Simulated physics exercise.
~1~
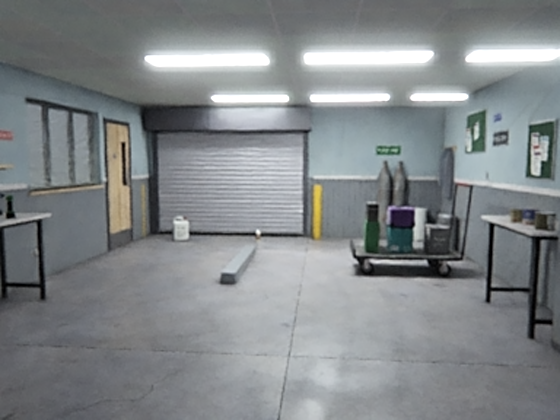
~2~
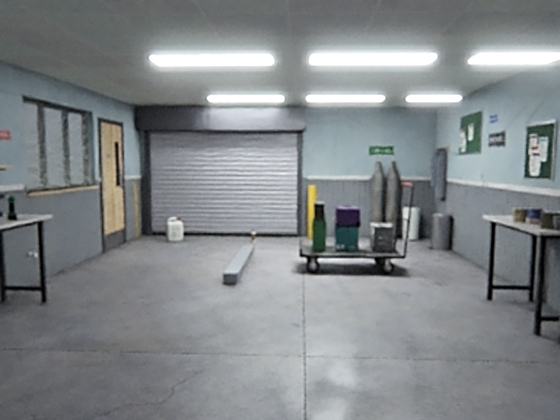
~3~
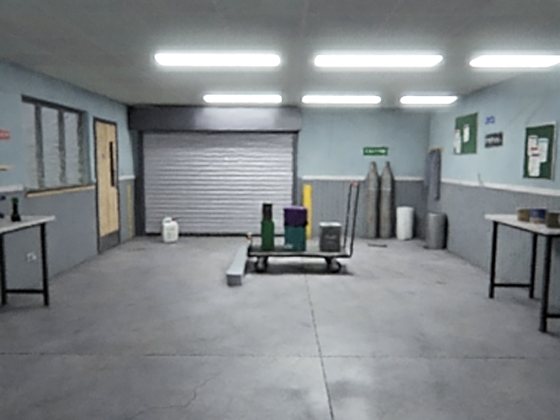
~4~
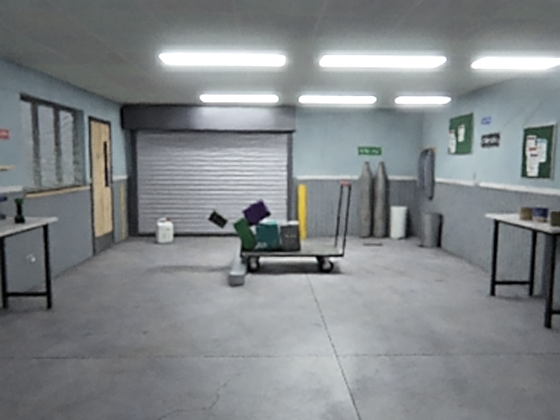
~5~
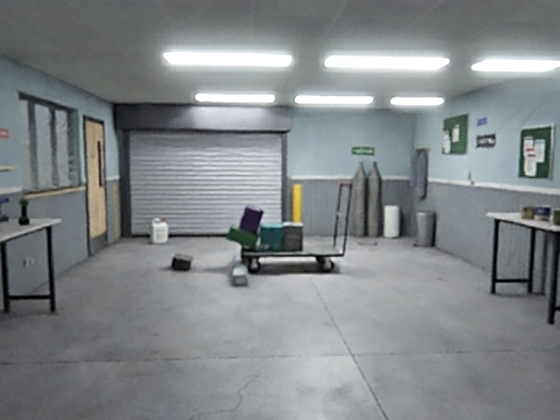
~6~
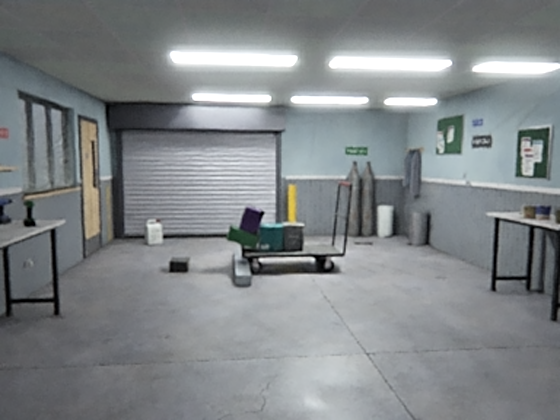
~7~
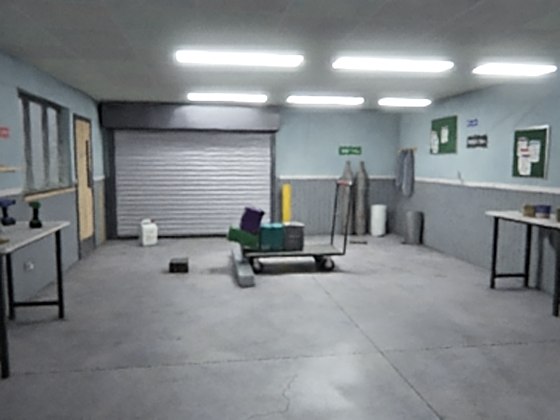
To begin with, a flat cart loaded with a few boxes and cases stands toward the right of a garage-like room with a roller shutter, workbenches and ceiling lights. It rolls left across the concrete floor toward a long grey kerb, its load upright. At the kerb the cart stops, and the black toolbox and green tote tip forward while the purple suitcase tilts. The toolbox drops over the front edge and lands on its side on the floor beyond the kerb. The tote, tilted suitcase, teal parcel and grey parcel stay aboard, and everything rests still.
